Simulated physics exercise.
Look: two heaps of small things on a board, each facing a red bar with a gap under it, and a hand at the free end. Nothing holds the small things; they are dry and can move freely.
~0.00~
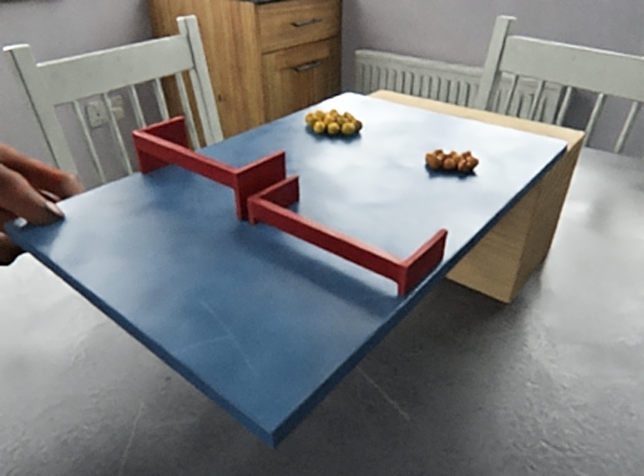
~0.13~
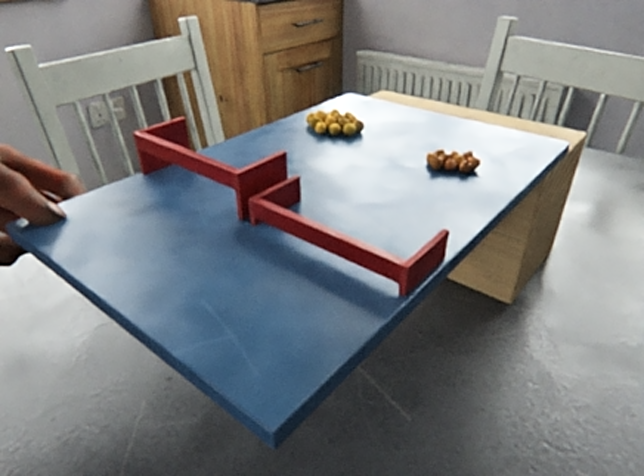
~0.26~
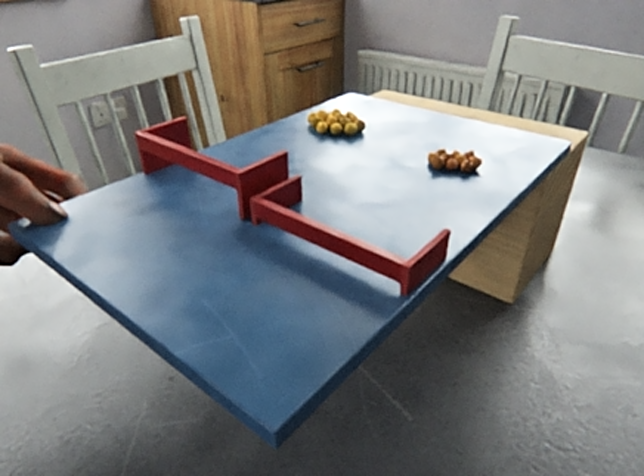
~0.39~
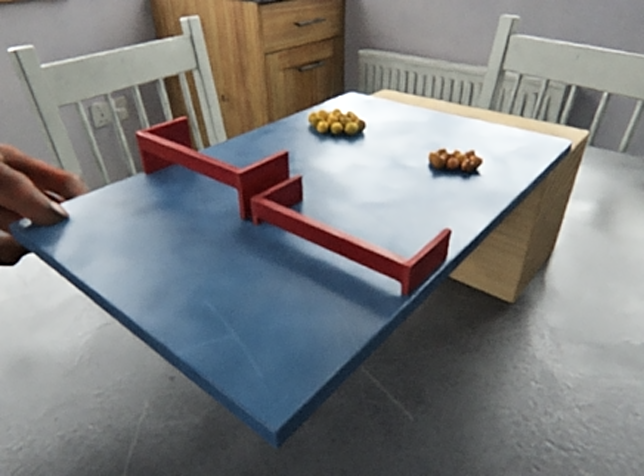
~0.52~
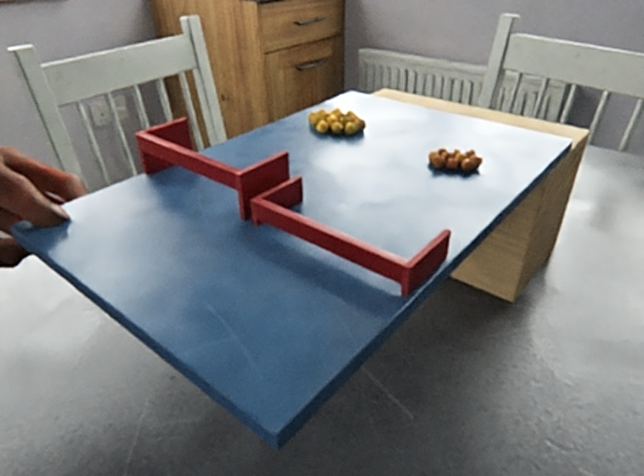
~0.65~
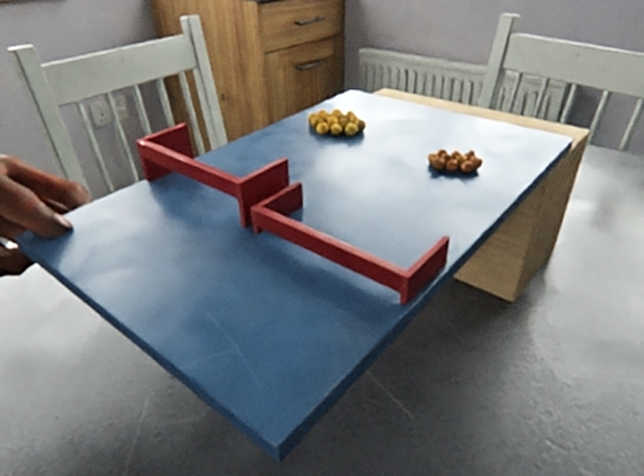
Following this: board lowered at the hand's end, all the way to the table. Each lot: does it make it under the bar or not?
The front lot does not make it under; the back lot makes it under.
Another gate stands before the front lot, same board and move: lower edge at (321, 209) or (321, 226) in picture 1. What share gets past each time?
First try 100 %, second try 100 %.
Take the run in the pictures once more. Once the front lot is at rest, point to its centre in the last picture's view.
Looks like it settles around (350, 339).
After 0.98 s, board sloping at 9°; front lot where it was; back lot where it was.
After 1.40 s, board sloping at 19°; front lot on its way down; back lot on its way down.
After 1.85 s, board resting at 26°; front lot has reached its gate; back lot all past its gate.
At rest (2.7 s), board resting at 26°; front lot gathered behind its gate; back lot all past its gate.
